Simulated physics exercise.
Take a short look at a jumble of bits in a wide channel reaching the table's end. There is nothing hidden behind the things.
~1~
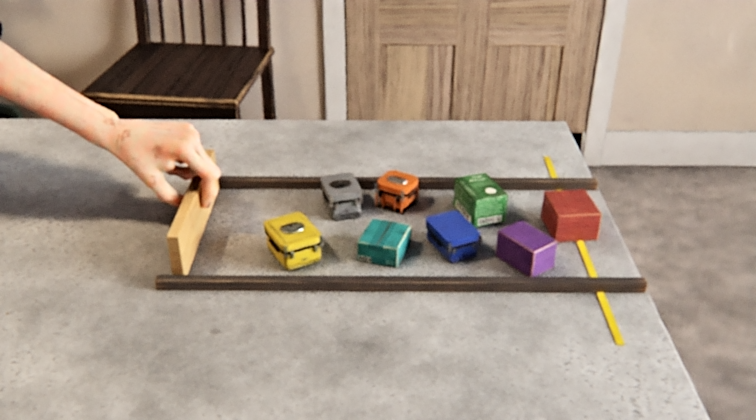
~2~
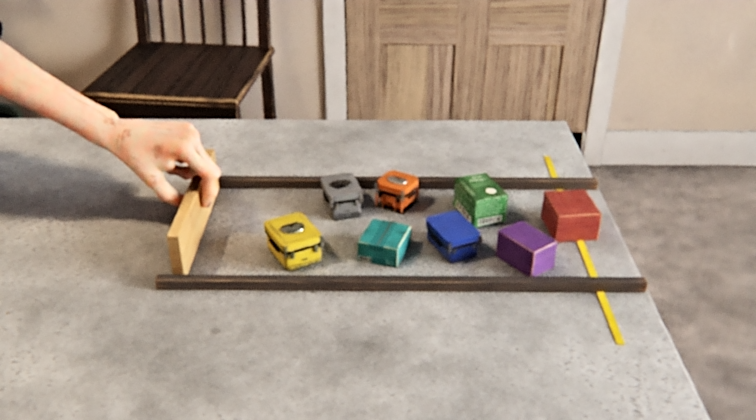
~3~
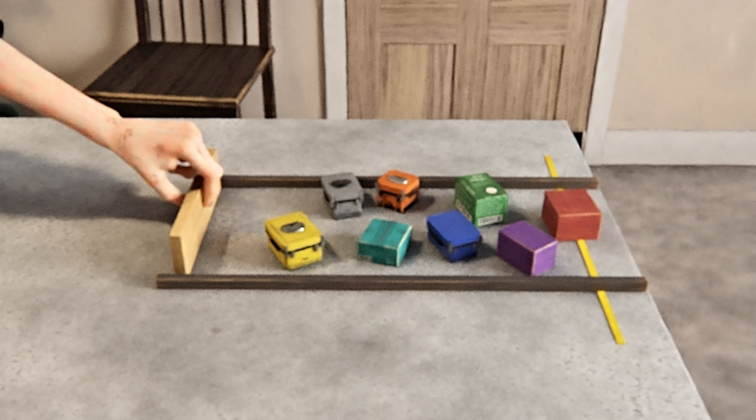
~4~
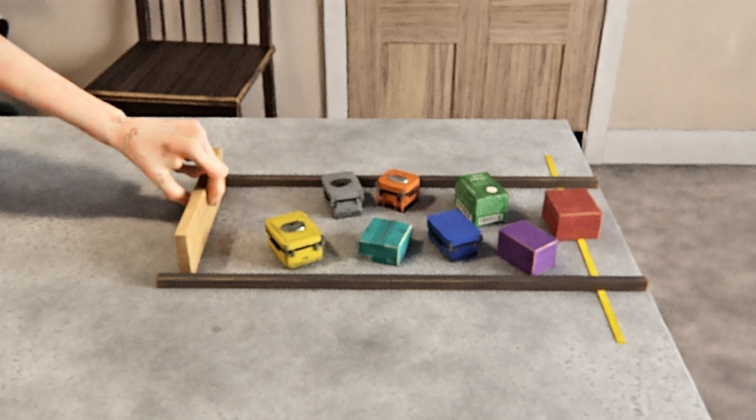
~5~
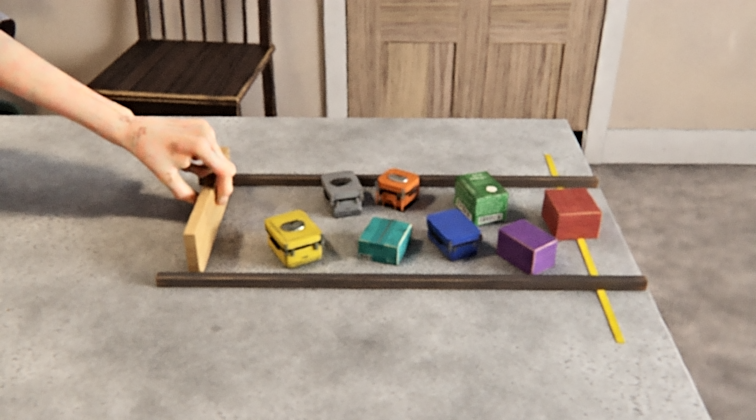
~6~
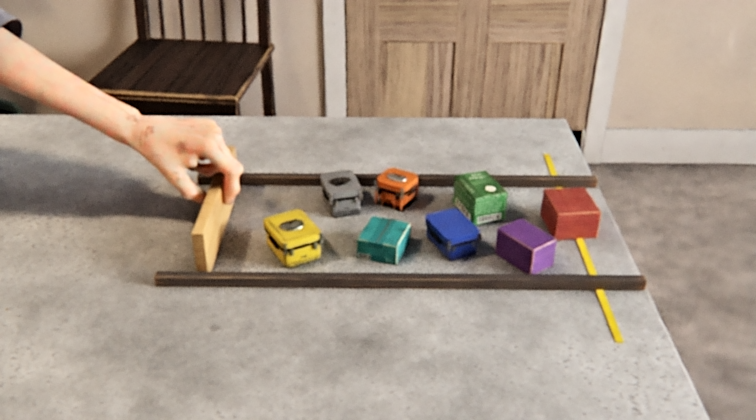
On a grey tabletop before a wooden door and a dark chair, seen from slightly above by a still camera, two dark rails form a wide channel crossed by a yellow strip near the right end. Between them sit yellow, grey, orange, turquoise, blue, green, purple and red boxes and cases. From the left, a hand slides an upright wooden board slightly rightward towards them, while they stay put.
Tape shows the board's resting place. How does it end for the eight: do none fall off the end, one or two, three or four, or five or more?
It ends with five or more off the end.
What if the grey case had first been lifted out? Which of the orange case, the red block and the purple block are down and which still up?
The orange case? It does not drop. The red block? It heads down. The purple block? It heads down.
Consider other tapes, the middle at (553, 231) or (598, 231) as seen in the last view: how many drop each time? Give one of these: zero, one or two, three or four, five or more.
First tape: Either three or four; second tape: 5 or more.
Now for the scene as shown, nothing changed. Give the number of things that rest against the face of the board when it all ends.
The number is 2.
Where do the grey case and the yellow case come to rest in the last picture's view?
The grey case comes to rest at (585, 197), and the yellow case comes to rest at (609, 246).
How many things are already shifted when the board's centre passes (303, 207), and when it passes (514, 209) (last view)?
1 by the first point, 8 by the second.
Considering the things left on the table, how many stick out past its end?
The total comes out at 0.
Early on, none off yet; red block at rest near (570, 213); purple block at rest near (525, 247); green box at rest near (480, 197).
A while later, none off yet; red block at rest near (570, 213); purple block travelled about its own width near (567, 249); green box travelled a little near (507, 199).
Further along, one off so far; red block leaning well over near (641, 240); purple block on its side near (665, 325); green box travelled well along near (581, 204).
Finally, the number that fall off is five or more; lost, turquoise box, orange case, blue case, green box, purple block and red block.
